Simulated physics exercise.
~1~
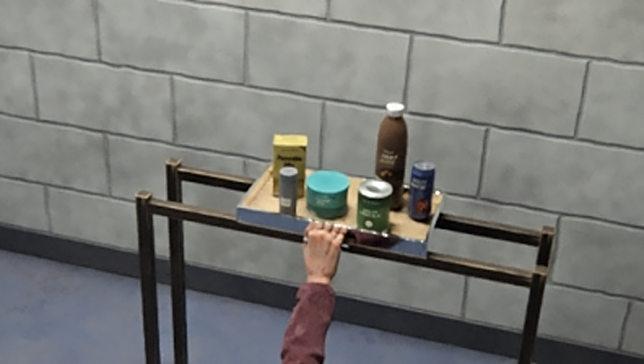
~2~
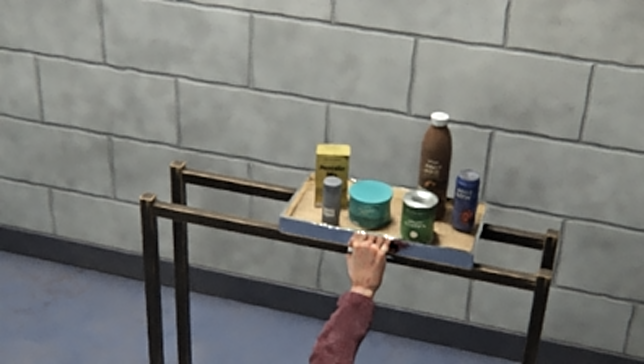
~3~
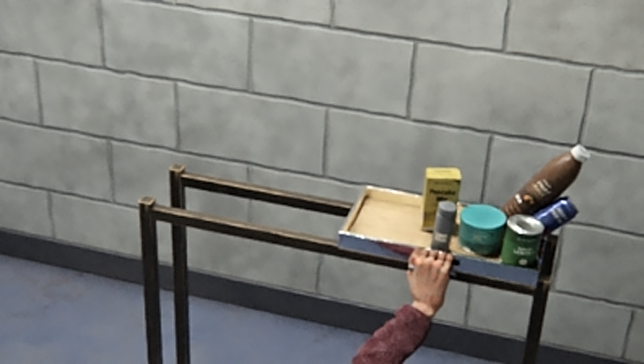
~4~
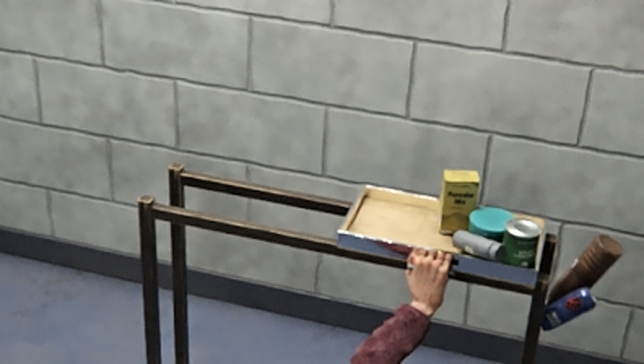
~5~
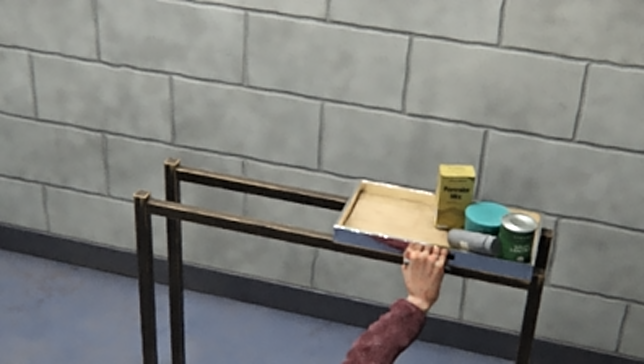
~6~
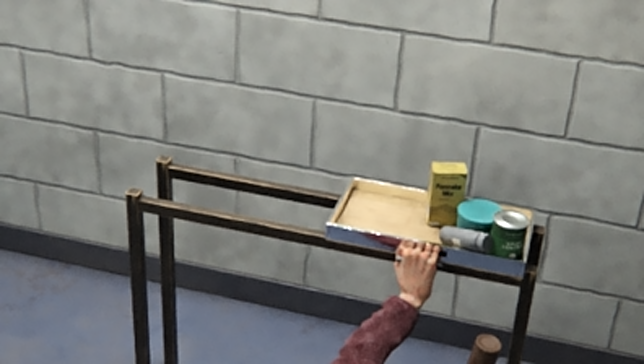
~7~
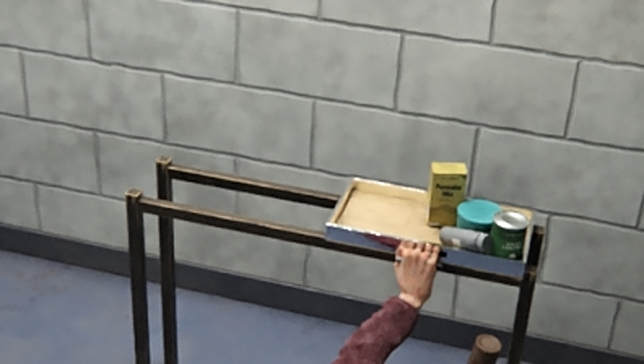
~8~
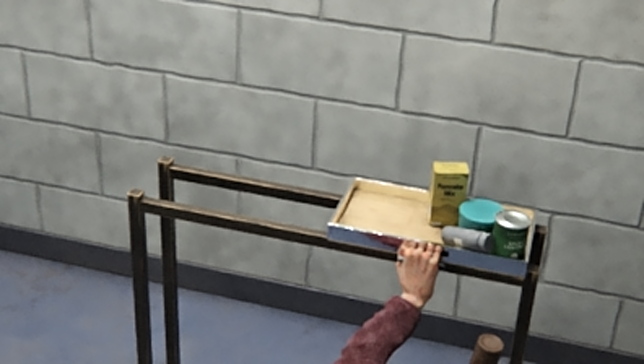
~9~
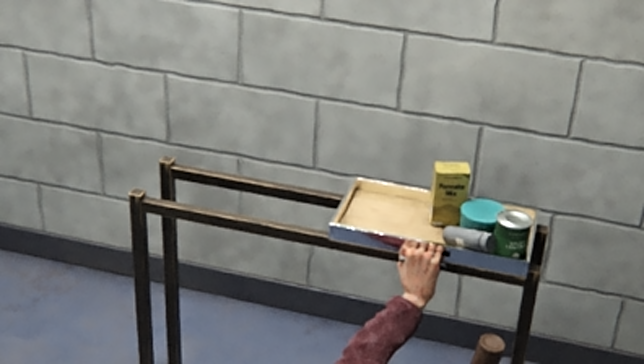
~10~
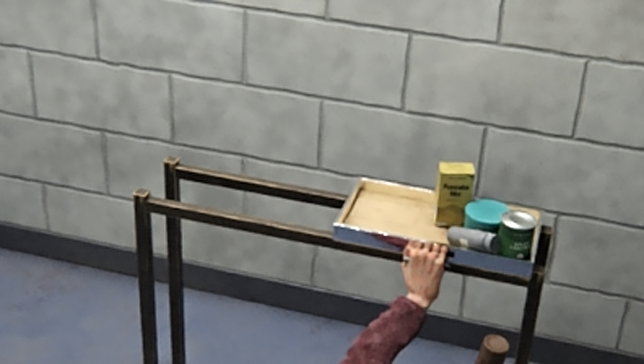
The clip opens on a hand gripping the front of a shallow tray on a dark metal frame before a grey block wall, with six containers standing on it. The hand slides the tray to the right, and it stops abruptly at the frame's right end. The brown bottle and blue can tilt over the right edge and fall off, while the grey shaker tips onto its side. The yellow carton, turquoise tub and green tin slide along but stay upright. At the end those three and the fallen shaker sit bunched at the tray's right, the bottle partly visible below.
